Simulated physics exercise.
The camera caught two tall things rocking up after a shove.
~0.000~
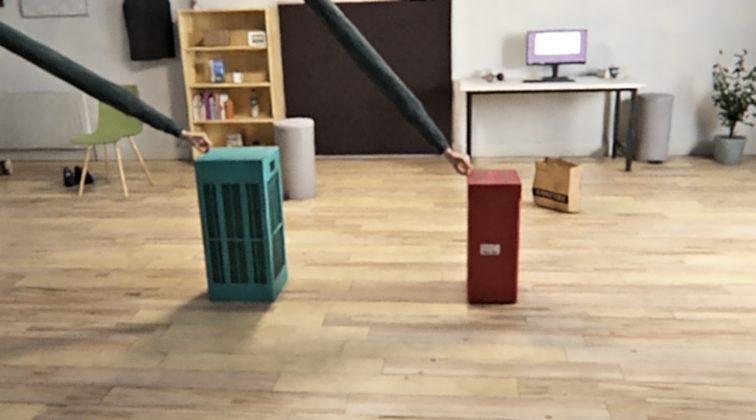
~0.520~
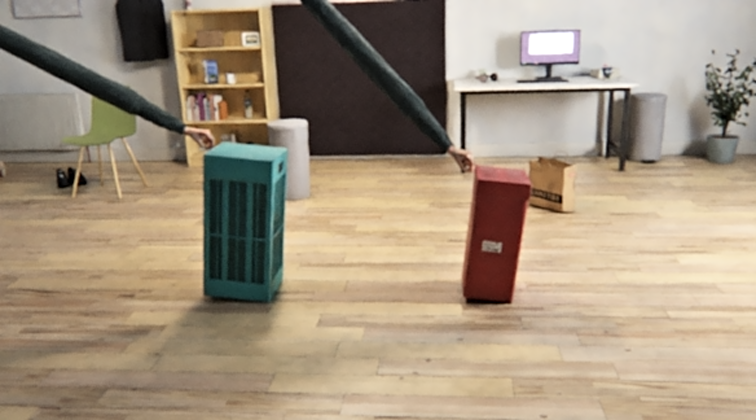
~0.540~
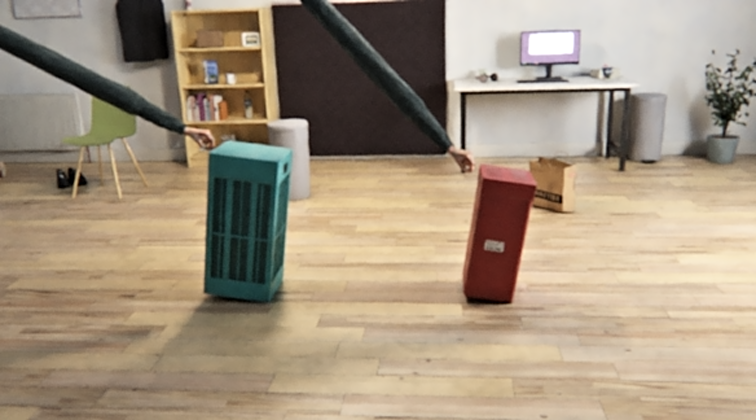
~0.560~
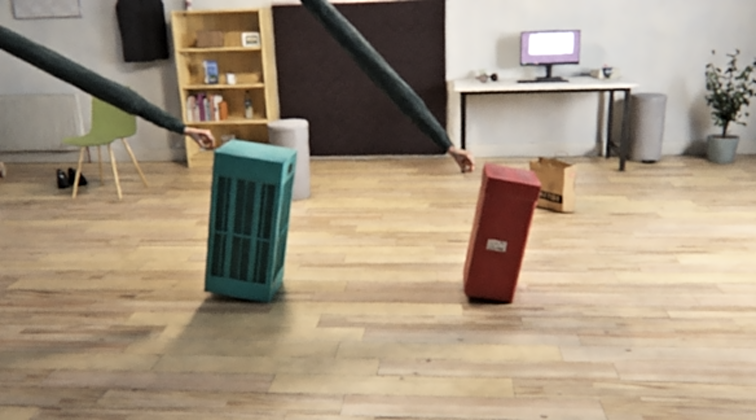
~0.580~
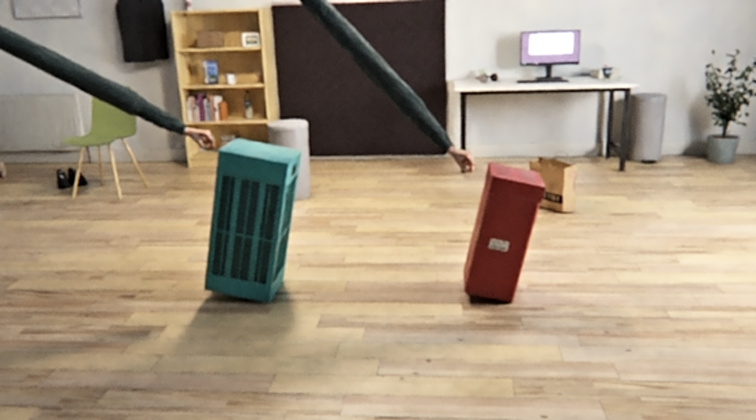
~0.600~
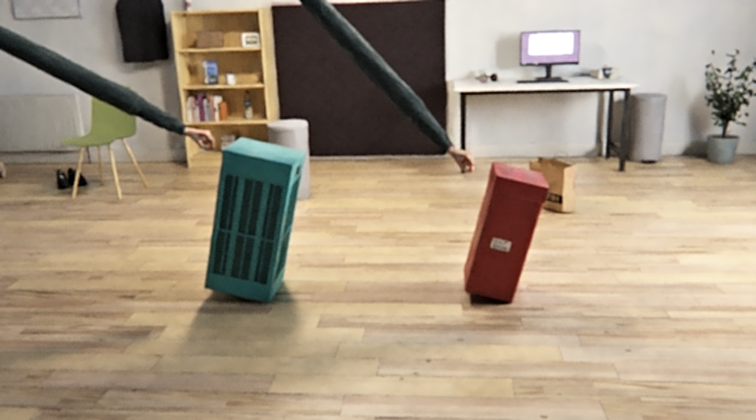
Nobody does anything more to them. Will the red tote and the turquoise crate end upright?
So the red tote tumbles over and the turquoise crate tumbles over.
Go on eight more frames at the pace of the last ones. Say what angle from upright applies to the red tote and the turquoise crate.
They'd lean some 25° and 25° from upright.
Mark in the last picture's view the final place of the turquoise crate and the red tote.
Final centres, approx.: First (347, 261), second (576, 270).
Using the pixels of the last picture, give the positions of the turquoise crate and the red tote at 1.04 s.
First: (299, 223). Second: (550, 242).
Around 0.82 s, red tote 31° off upright near (522, 232); turquoise crate 29° off upright near (275, 218).
Around 1.04 s, red tote 56° off upright near (550, 242); turquoise crate 46° off upright near (299, 223).
Around 1.18 s, red tote on its side near (574, 268); turquoise crate 66° off upright near (323, 236).
Finally (1.9 s), the red tote goes down on its side, near (576, 270); the turquoise crate goes down on its side, near (347, 261).
